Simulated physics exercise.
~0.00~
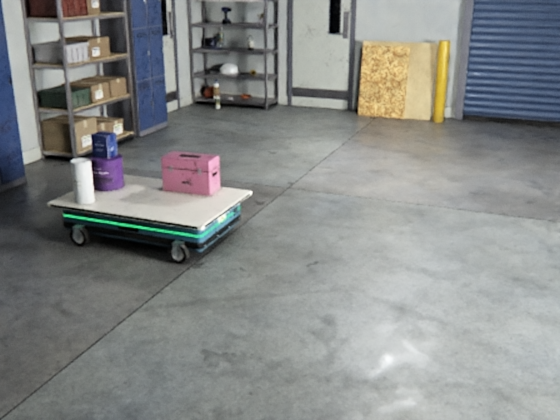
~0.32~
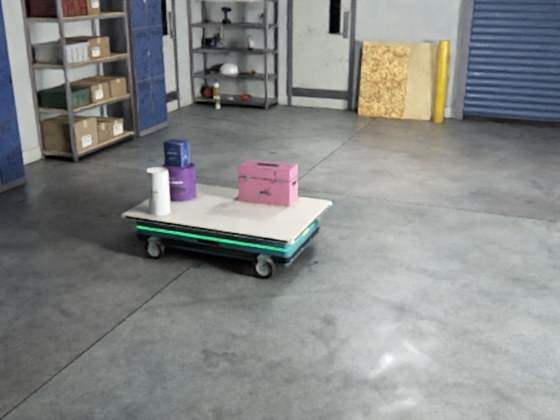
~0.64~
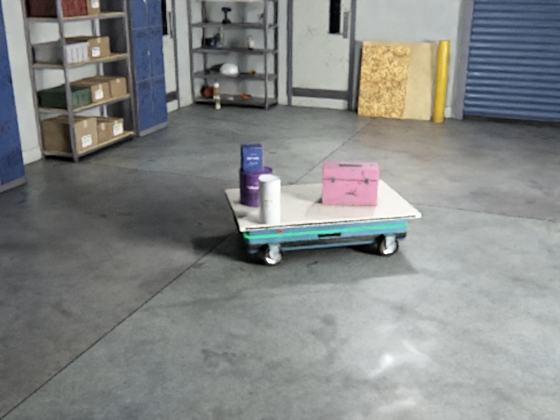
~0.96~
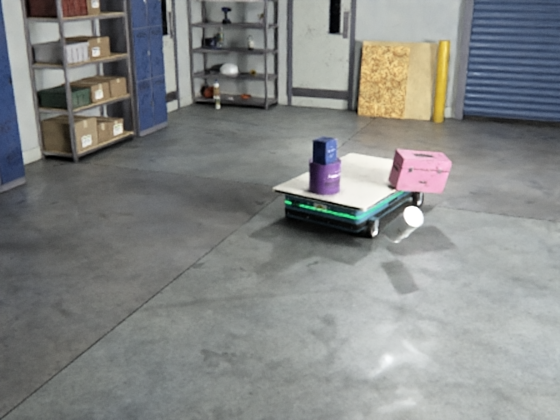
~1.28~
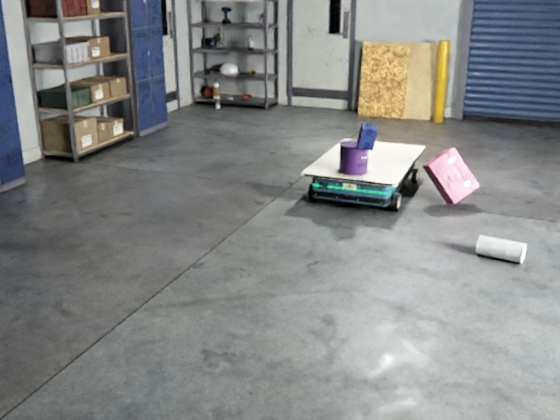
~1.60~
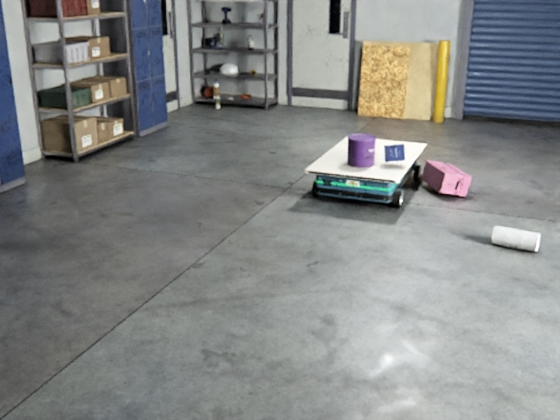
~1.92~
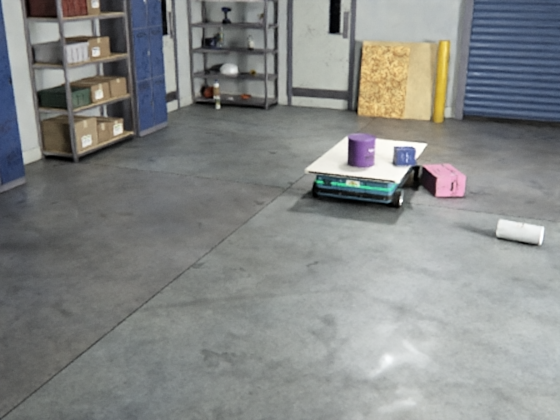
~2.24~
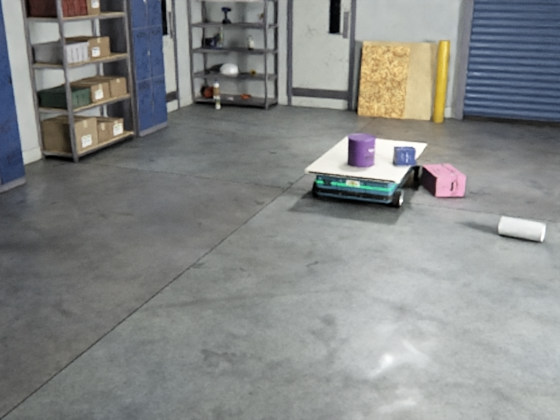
Low cart swinging round across a workshop floor, shedding a white canister and pink toolbox, blue box toppling beside the upright purple pail.
